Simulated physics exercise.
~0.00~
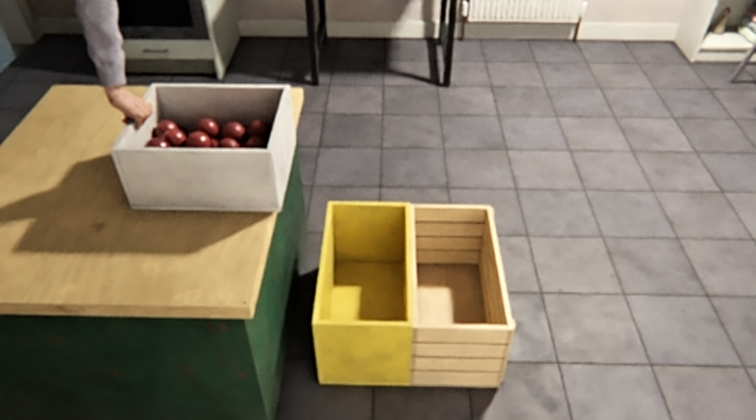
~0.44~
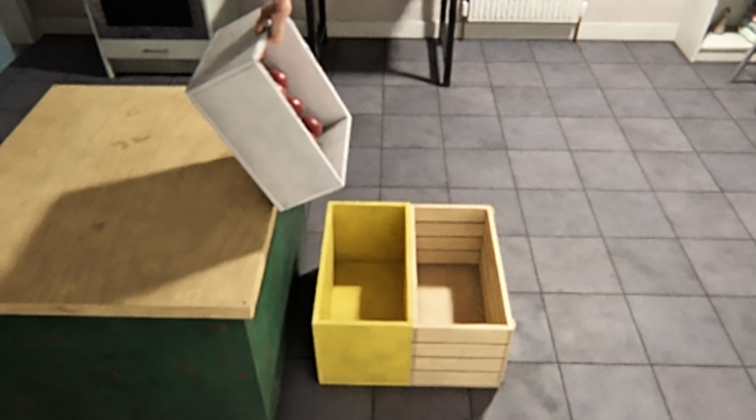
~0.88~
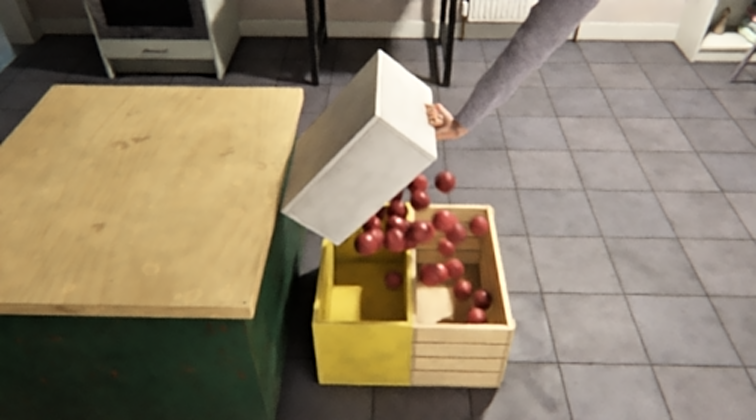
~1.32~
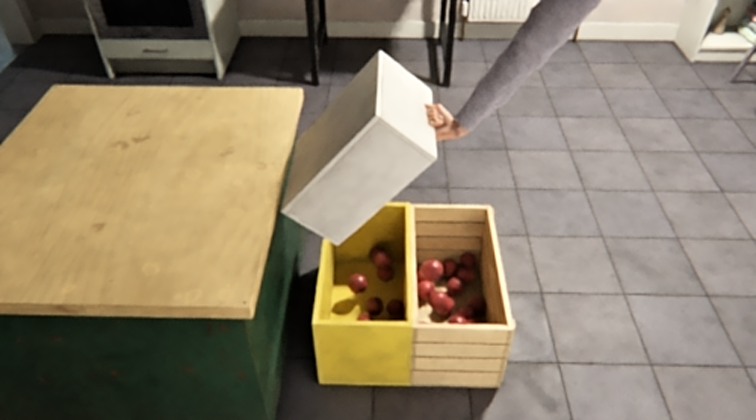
In a kitchen with a grey tiled floor, a hand grips a white crate of red apples on a wooden-topped green bench. Below, to the right, an empty yellow bin and an empty slatted wooden trough sit side by side. The hand lifts the crate and tips it steeply to the right, the apples still inside. The crate turns further over, and the apples tumble out in a cluster above both containers. At the end the crate stays upturned in the hand, with apples scattered in the yellow bin and more gathered in the wooden trough.
